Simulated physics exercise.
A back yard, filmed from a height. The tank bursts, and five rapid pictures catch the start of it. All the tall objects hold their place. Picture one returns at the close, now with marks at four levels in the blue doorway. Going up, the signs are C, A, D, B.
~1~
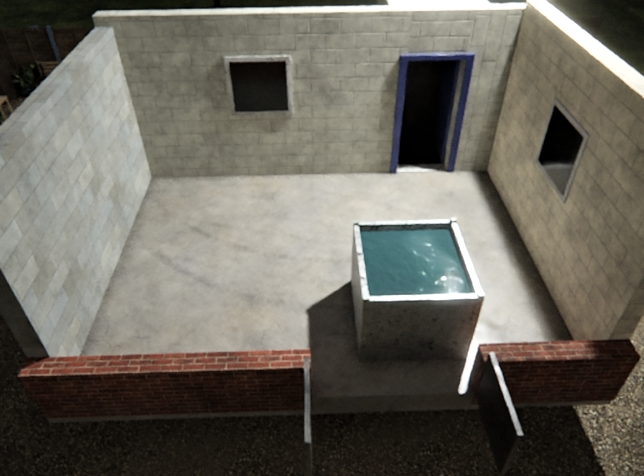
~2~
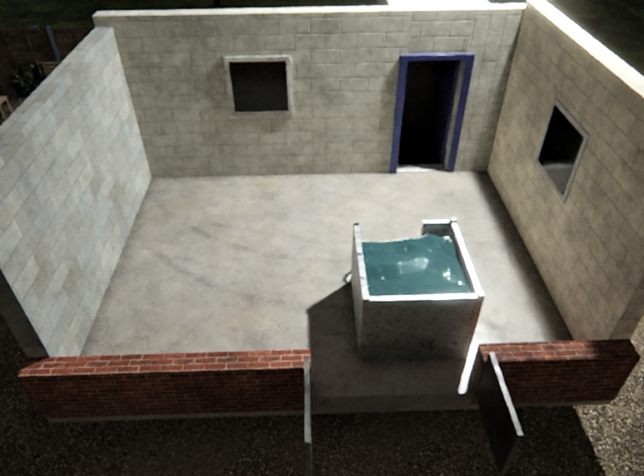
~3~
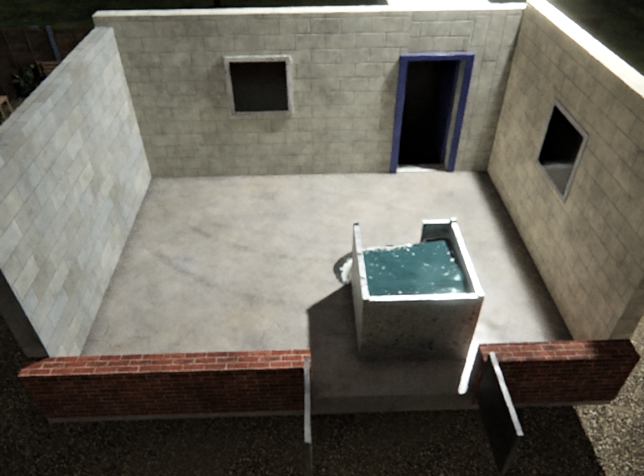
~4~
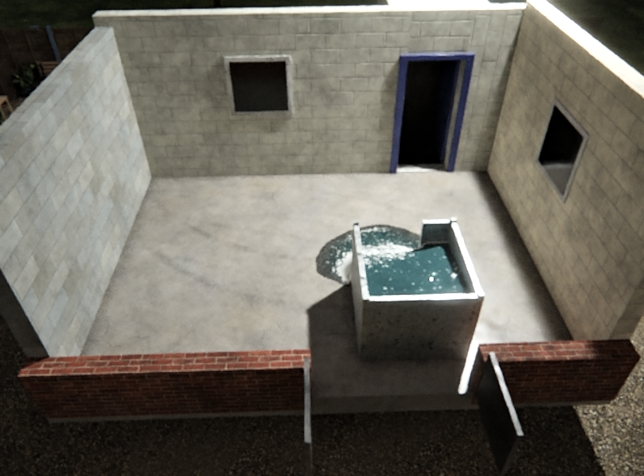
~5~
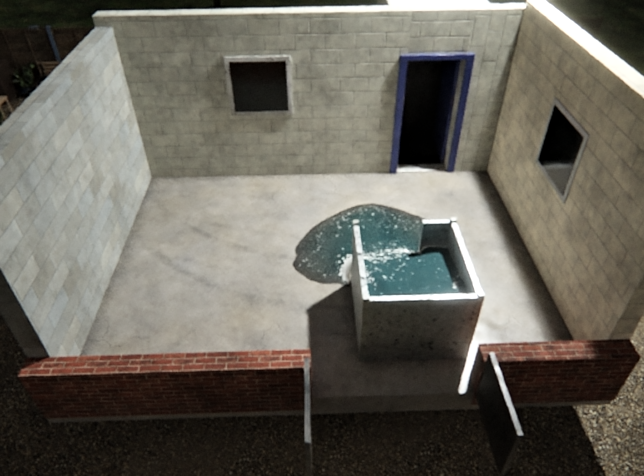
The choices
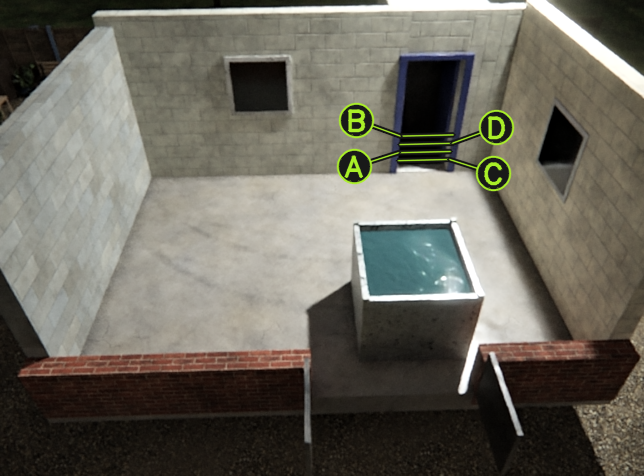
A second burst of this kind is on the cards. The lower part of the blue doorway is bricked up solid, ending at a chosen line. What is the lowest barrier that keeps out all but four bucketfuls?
C will do.
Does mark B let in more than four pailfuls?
No, that is safe.
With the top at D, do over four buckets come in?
No.
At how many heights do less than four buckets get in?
All of the four.
In lime, A at (424, 152); B at (427, 135); C at (423, 160); D at (425, 143); from the bottom up C, A, D, B.
For mark A, nothing gets over.
For mark B, nothing gets over.
For mark C, a splash gets over, under a bucket.
For mark D, nothing gets over.
